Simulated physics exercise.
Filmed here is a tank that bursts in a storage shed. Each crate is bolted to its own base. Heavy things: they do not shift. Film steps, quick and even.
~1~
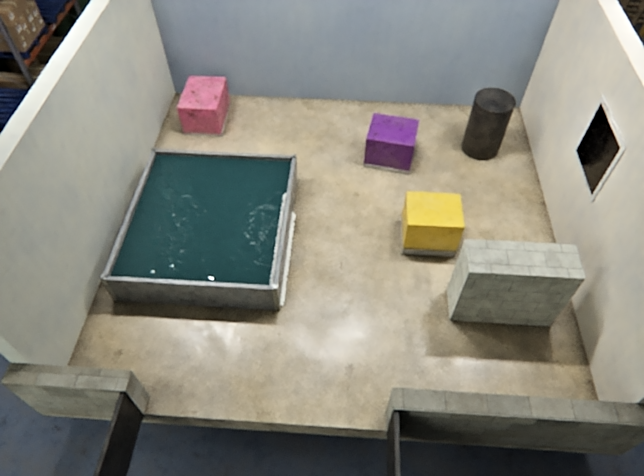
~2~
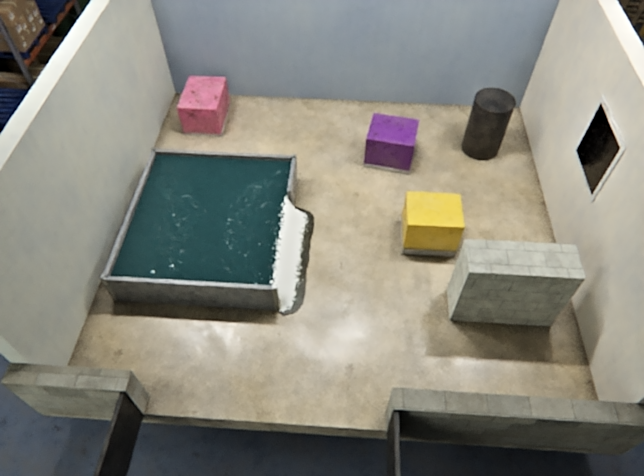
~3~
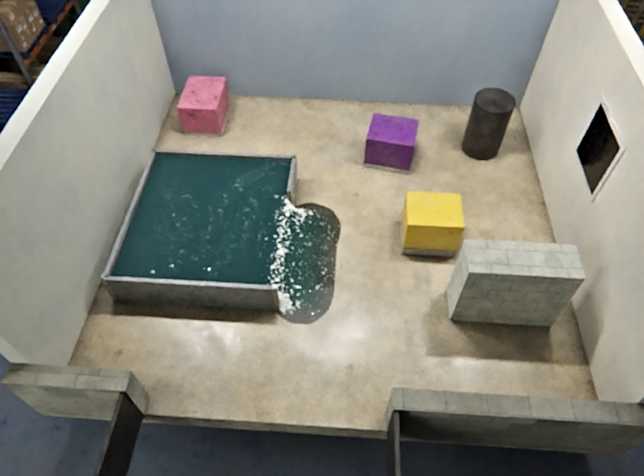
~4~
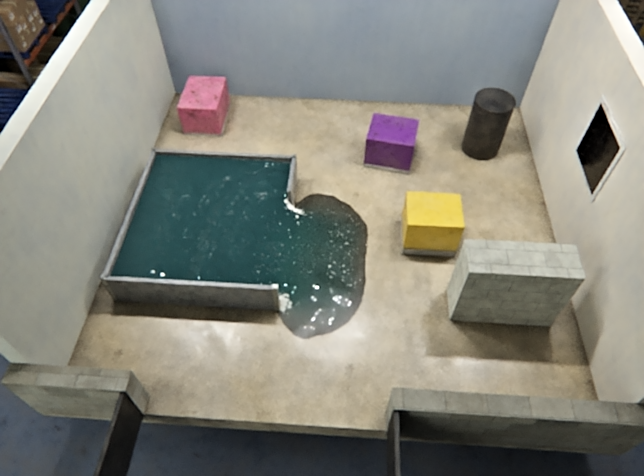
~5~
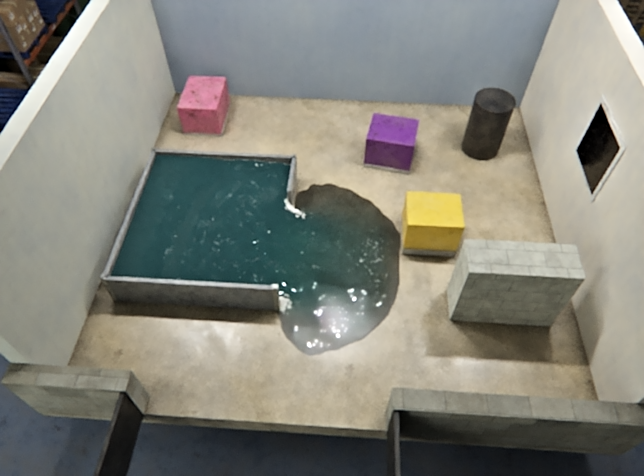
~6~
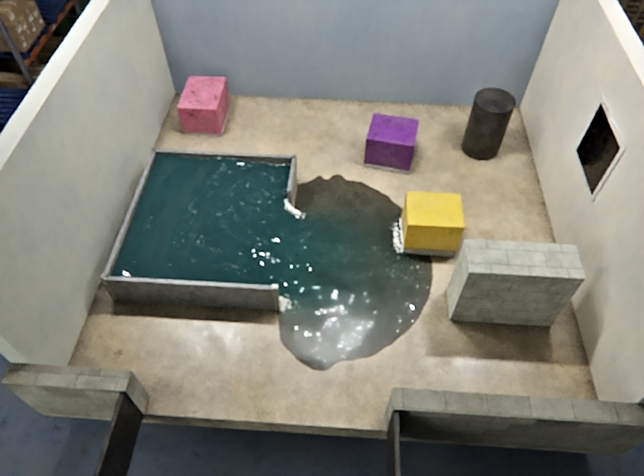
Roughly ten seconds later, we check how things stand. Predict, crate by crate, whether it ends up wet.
The purple crate ends up wet; the pink crate ends up wet; the yellow crate ends up wet.
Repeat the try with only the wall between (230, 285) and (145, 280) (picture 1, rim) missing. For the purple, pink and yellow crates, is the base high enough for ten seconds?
My take: Purple stays clear, pink gets flooded, and yellow stays clear.
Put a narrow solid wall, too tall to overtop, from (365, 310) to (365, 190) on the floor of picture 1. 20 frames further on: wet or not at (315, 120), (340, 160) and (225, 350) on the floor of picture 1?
The first point comes out inundated, the next inundated, the last unwetted.
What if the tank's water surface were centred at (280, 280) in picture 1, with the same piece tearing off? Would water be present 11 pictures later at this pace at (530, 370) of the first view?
Submerged.
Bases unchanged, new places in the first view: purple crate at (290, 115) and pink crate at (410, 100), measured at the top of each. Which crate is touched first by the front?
The one in yellow.
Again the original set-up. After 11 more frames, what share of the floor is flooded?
Roughly 40 percent, I reckon.
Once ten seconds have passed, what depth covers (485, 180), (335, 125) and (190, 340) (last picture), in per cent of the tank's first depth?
First 12, next 12, last 4 in a hundred.
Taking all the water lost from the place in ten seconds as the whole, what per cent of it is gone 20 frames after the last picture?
Share gone: About 10 %.
A moment on, water covers 25 % of the floor; the purple crate water round its plinth, the pink crate not reached, the yellow crate water round its plinth.
Next, water covers 40 % of the floor; the purple crate water round its plinth, the pink crate not reached, the yellow crate water round its plinth.
Then, water covers 55 % of the floor; the purple crate water round its plinth, the pink crate not reached, the yellow crate water round its plinth.
Later, water covers 75 % of the floor; the purple crate water round its plinth, the pink crate water round its plinth, the yellow crate water round its plinth.
In the end, water covers 95 % of the floor; the purple crate was topped, the pink crate was topped, the yellow crate was topped.
